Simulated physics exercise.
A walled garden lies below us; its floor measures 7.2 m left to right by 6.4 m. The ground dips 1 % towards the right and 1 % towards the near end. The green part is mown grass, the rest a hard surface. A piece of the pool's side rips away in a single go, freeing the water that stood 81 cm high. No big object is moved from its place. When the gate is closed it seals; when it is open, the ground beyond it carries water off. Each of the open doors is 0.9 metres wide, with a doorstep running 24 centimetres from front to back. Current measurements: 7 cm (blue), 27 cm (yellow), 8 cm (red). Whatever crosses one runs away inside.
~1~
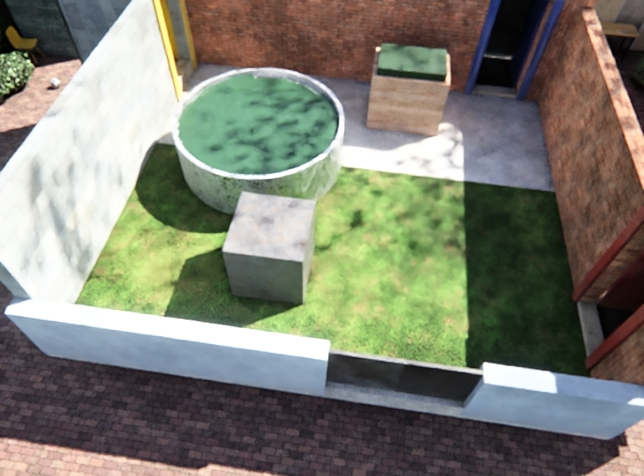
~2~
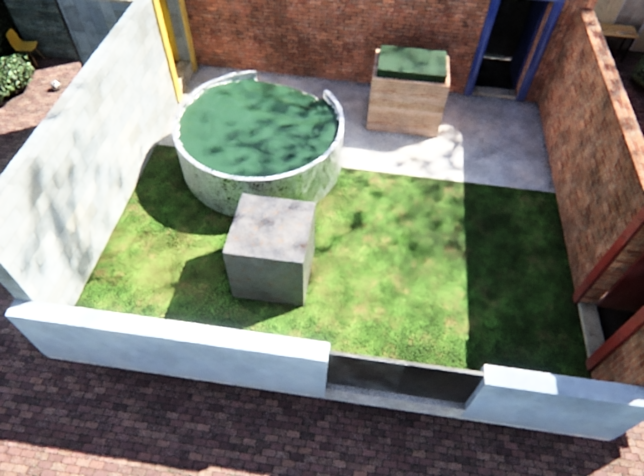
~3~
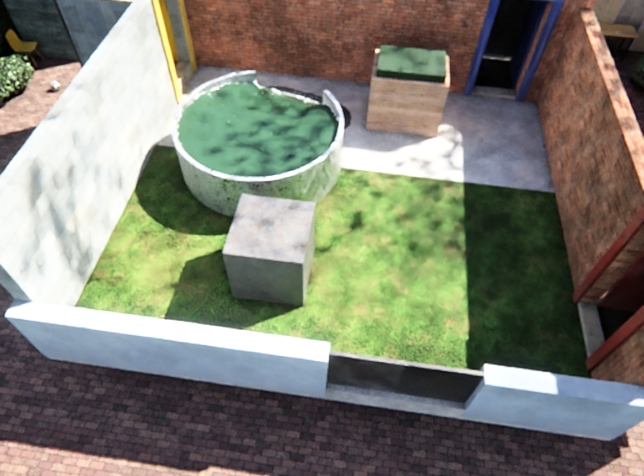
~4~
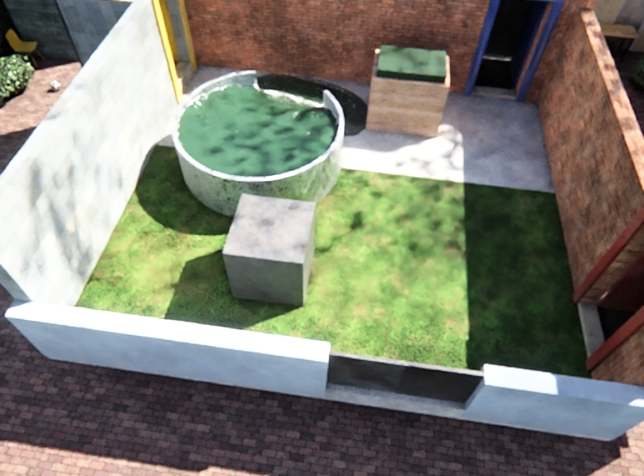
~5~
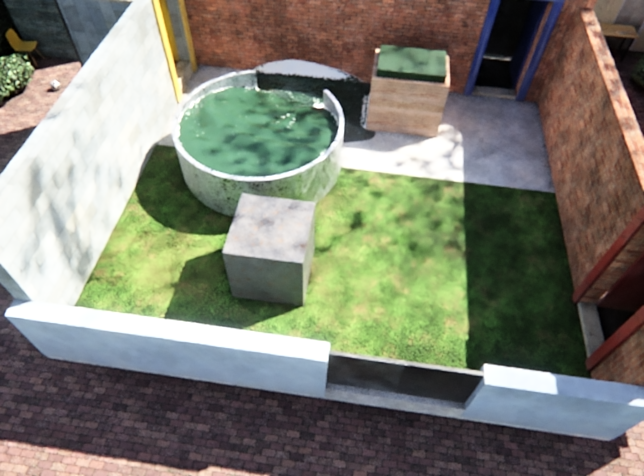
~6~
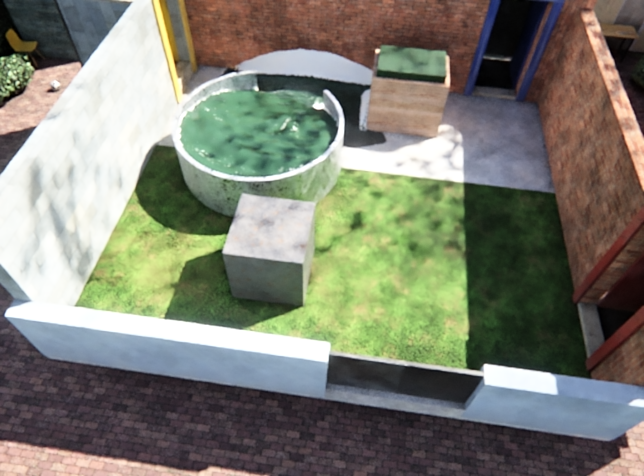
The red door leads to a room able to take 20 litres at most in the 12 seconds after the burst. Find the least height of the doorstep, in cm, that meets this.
The doorstep would need to be roughly 12.5 cm high.
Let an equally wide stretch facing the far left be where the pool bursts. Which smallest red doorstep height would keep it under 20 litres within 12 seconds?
Roughly 12.5 cm.
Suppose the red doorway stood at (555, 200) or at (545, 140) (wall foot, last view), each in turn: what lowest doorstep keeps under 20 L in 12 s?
About 6.0 cm for the first and 25 cm for the second.
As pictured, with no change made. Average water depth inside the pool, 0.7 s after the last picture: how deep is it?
About 57 centimetres.
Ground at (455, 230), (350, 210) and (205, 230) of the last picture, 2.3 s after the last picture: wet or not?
Untouched; soaked; untouched.
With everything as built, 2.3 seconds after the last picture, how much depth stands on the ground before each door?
Depths in cm: Blue 13, yellow 31, red 0.
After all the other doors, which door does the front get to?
Last of all is the red door.
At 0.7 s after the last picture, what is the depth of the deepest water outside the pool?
Up to some 57 centimetres, I'd say.
Then, 0.7 s after the last picture water covers 15 % of the floor, deepest (57 cm) near (313, 80); it has not reached the red door.
Then, 2.3 s after the last picture water covers 40 % of the floor, deepest (42 cm) near (521, 103); it has not reached the red door.
Then, 11.3 s after the last picture water covers 100 % of the floor, deepest (16 cm) near (571, 407); 16 cm at the red door, 93 litres in over its 8 cm doorstep.
At the red door as built, the water peaked near 16 cm, 10.5 s after the last picture.
Run again over the same 12 s with other heights there, 46 litres in over 10.5 cm, 7 litres over 14 cm. The limit of 20 litres is kept from about 12.5 cm up.
